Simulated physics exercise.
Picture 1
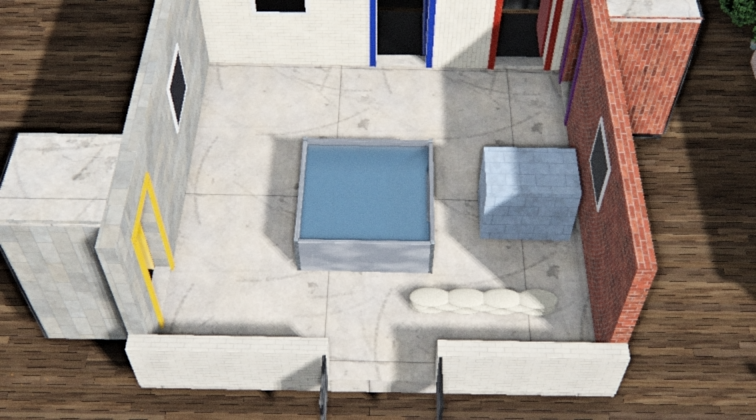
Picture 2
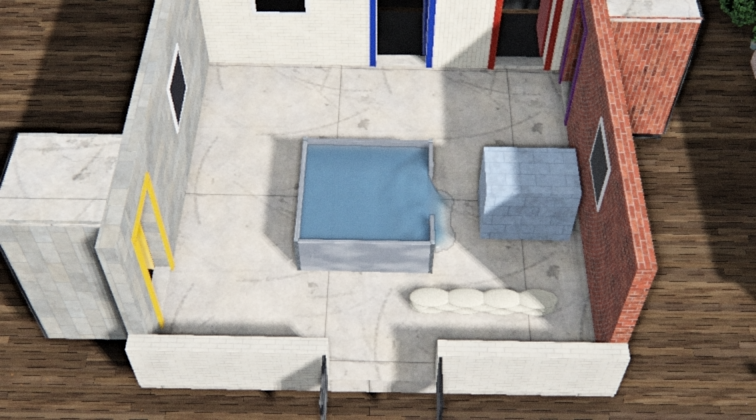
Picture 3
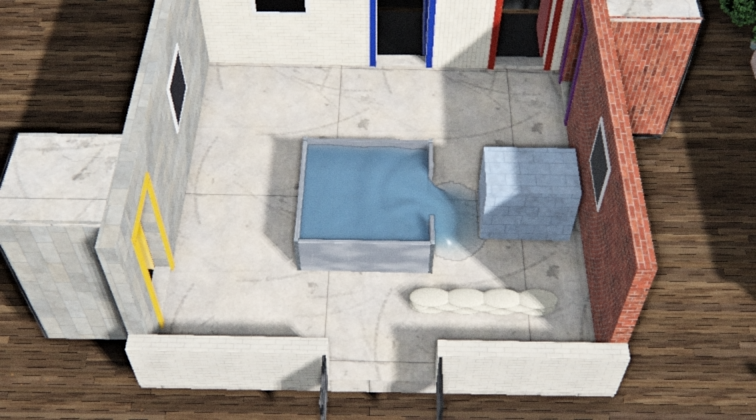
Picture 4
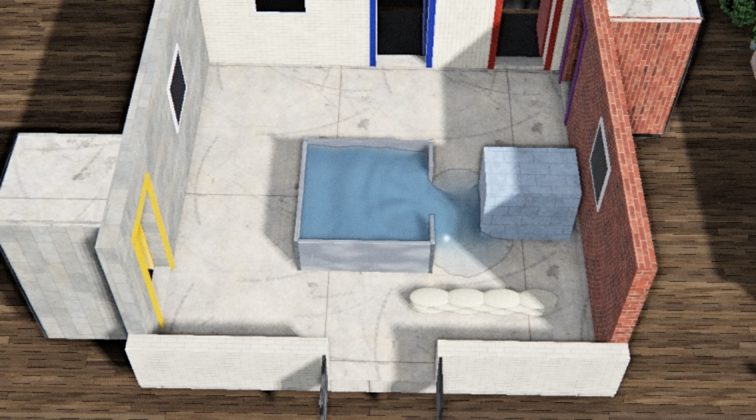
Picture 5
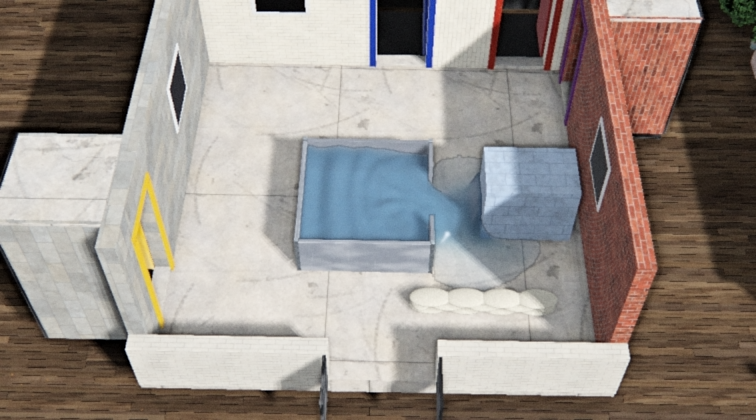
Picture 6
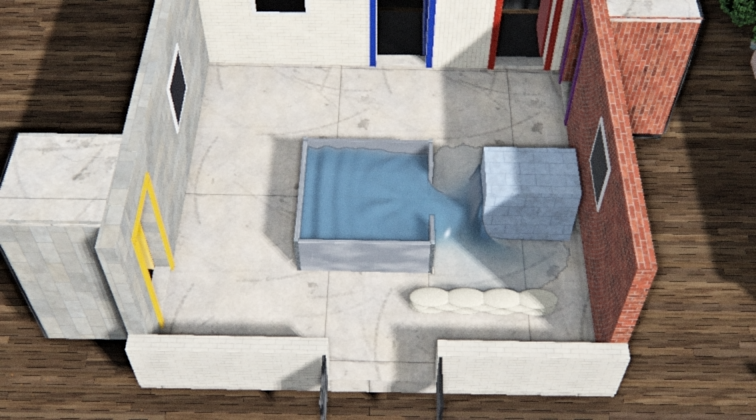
Water poured out through a gap that opened in the right side of a square tank in a walled yard, spreading across the pale floor around a blue-grey block and toward some white sacks.
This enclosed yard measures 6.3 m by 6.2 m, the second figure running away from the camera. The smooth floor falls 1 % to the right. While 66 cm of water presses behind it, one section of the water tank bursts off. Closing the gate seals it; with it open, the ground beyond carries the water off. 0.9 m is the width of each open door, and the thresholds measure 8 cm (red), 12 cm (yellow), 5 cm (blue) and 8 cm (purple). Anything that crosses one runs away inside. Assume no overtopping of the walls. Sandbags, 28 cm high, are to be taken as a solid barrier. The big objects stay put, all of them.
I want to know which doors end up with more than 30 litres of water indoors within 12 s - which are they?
My prediction: Red door: Over, yellow door: Not over, blue door: Over, purple door: Over.
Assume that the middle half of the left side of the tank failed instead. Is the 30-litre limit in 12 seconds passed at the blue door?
Well, at blue it would be too little.
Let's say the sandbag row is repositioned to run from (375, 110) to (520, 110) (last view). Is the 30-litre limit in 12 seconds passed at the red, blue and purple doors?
Then the red door is fine, the blue door is fine, and the purple door is too much.
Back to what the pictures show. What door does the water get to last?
Last comes the yellow one.
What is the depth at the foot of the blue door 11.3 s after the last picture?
Depth: Approx. 6.5 cm.
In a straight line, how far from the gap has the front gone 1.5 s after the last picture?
Distance: Approx. 4.2 m.
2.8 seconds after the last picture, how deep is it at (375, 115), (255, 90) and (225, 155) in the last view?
Approximately 1, 0 and 0 centimetres, going through them in turn.
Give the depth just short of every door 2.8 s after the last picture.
Readings (cm): Red = 15; yellow = 0; blue = 11; purple = 13.
Then, 0.7 s after the last picture water covers 25 % of the floor and is deepest (53 cm) near (476, 218); red door not reached, yellow door not reached, blue door not reached, purple door not reached.
Then, 1.5 s after the last picture water covers 40 % of the floor and is deepest (40 cm) near (464, 217); red door 14 cm at the sill, 8 L in, yellow door not reached, blue door 10 cm at the sill, 3 L in, purple door 10 cm at the sill, 1 L in.
Then, 2.8 s after the last picture water covers 55 % of the floor and is deepest (30 cm) near (464, 217); red door 15 cm at the sill, 49 L in, yellow door not reached, blue door 11 cm at the sill, 45 L in, purple door 13 cm at the sill, 10 L in.
Then, 6.3 s after the last picture water covers 85 % of the floor and is deepest (17 cm) near (480, 293); red door 11 cm at the sill, 110 L in, yellow door 10 cm at the sill, 0 L in, blue door 7 cm at the sill, 77 L in, purple door 11 cm at the sill, 75 L in.
Then, 11.3 s after the last picture water covers 95 % of the floor and is deepest (10 cm) near (562, 193); red door 9 cm at the sill, 120 L in, yellow door 3 cm at the sill, 0 L in, blue door 6 cm at the sill, 83 L in, purple door 9 cm at the sill, 88 L in.
